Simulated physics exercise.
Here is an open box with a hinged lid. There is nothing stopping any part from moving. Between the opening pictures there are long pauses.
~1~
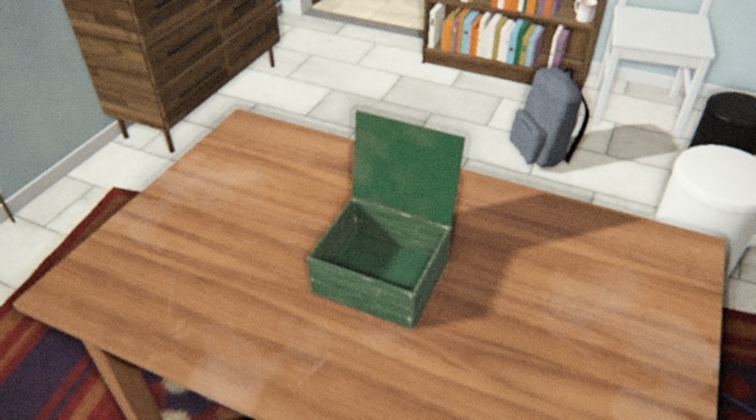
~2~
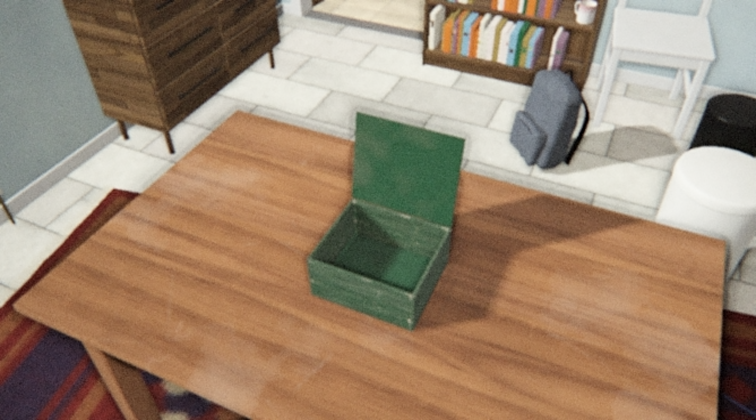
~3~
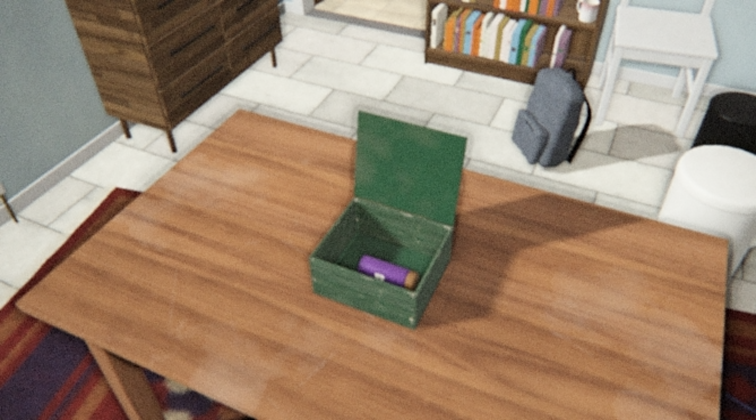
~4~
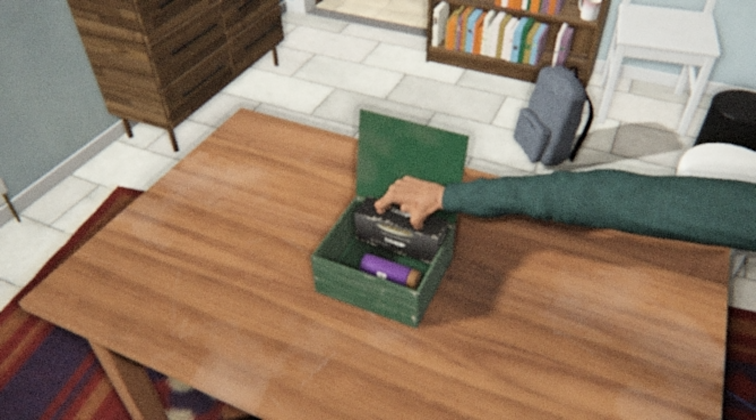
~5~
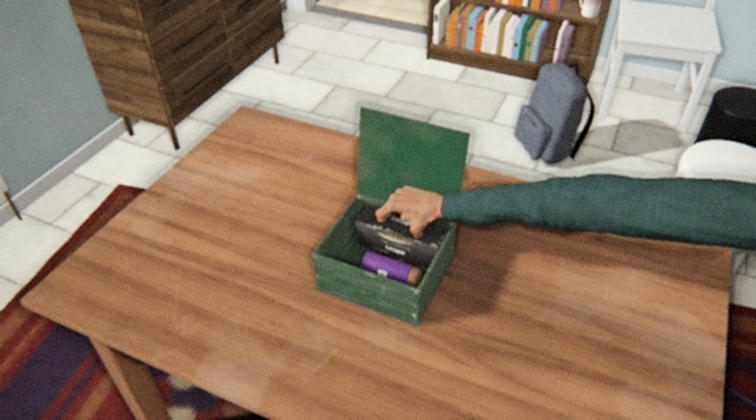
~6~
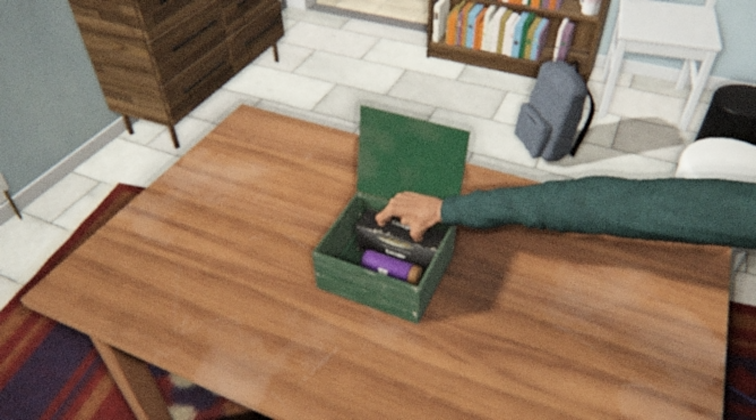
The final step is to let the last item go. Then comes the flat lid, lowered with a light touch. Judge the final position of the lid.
Lowered fully.
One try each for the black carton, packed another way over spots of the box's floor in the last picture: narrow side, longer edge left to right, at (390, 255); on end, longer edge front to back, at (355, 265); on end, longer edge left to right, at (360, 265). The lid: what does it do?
First try: No gap; second try: A gap remains; third try: A gap remains.
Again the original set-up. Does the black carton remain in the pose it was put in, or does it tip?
Observation: It keeps the set orientation.
Then, 1.10 s past the last view, lid starting down.
Then, 1.60 s past the last view, lid 59° above the rim.
Then, 1.90 s past the last view, lid 35° above the rim.
Then, 2.20 s past the last view, lid 6° above the rim.
Finally, lid shut; both still in place. Final places as the last picture's camera would see them, black carton near (401, 242).
